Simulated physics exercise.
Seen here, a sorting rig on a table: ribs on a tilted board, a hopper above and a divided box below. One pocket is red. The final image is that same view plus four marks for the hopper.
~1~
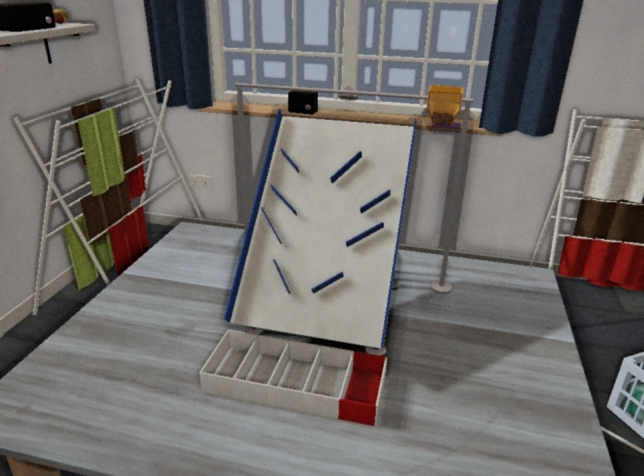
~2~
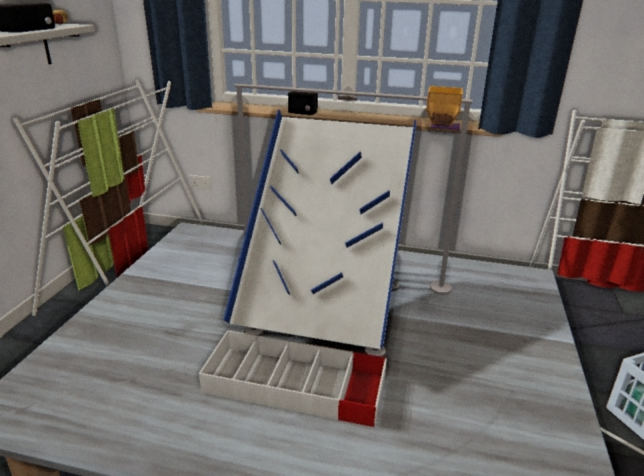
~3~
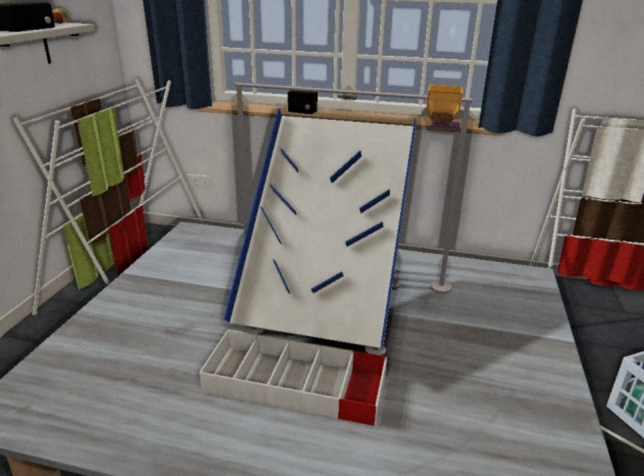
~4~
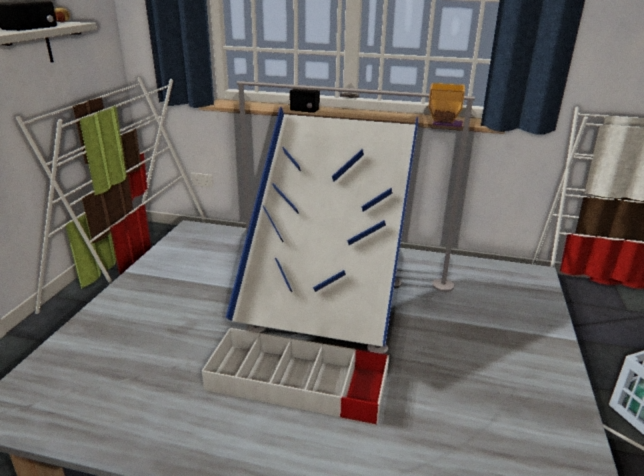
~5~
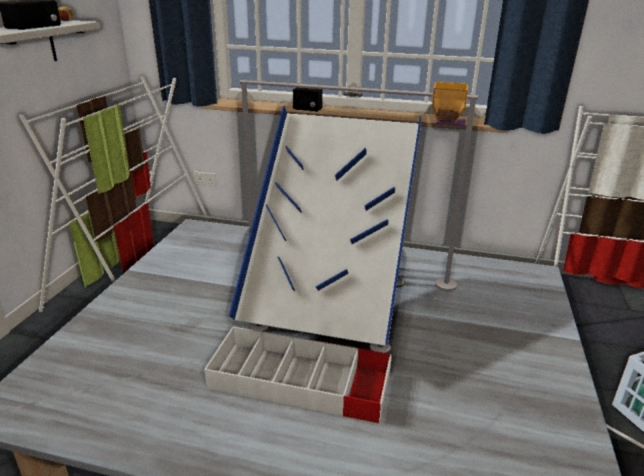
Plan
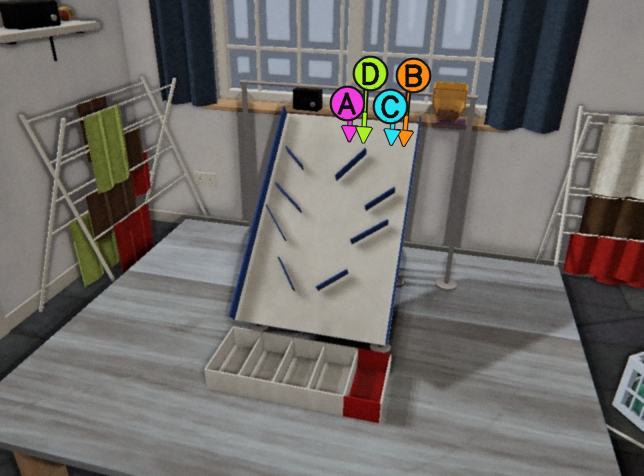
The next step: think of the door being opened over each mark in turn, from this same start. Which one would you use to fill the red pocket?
Go for B.
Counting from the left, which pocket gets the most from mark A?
The third.
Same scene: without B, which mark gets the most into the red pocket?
That is mark C.
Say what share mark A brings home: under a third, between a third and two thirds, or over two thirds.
Under a third.
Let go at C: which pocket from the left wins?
The second from the left.
On the marked copy, mark A meets the board at (349, 135); mark B meets the board at (404, 140); mark C meets the board at (391, 139); mark D meets the board at (363, 137).
For mark A, none in the red pocket, nearly all in other pockets, a small part outside the box.
For mark B, about a third in the red pocket, about half in other pockets, a small part outside the box.
For mark C, a small part in the red pocket, most in other pockets, a stray few outside the box.
For mark D, none in the red pocket, nearly all in other pockets, a stray few outside the box.
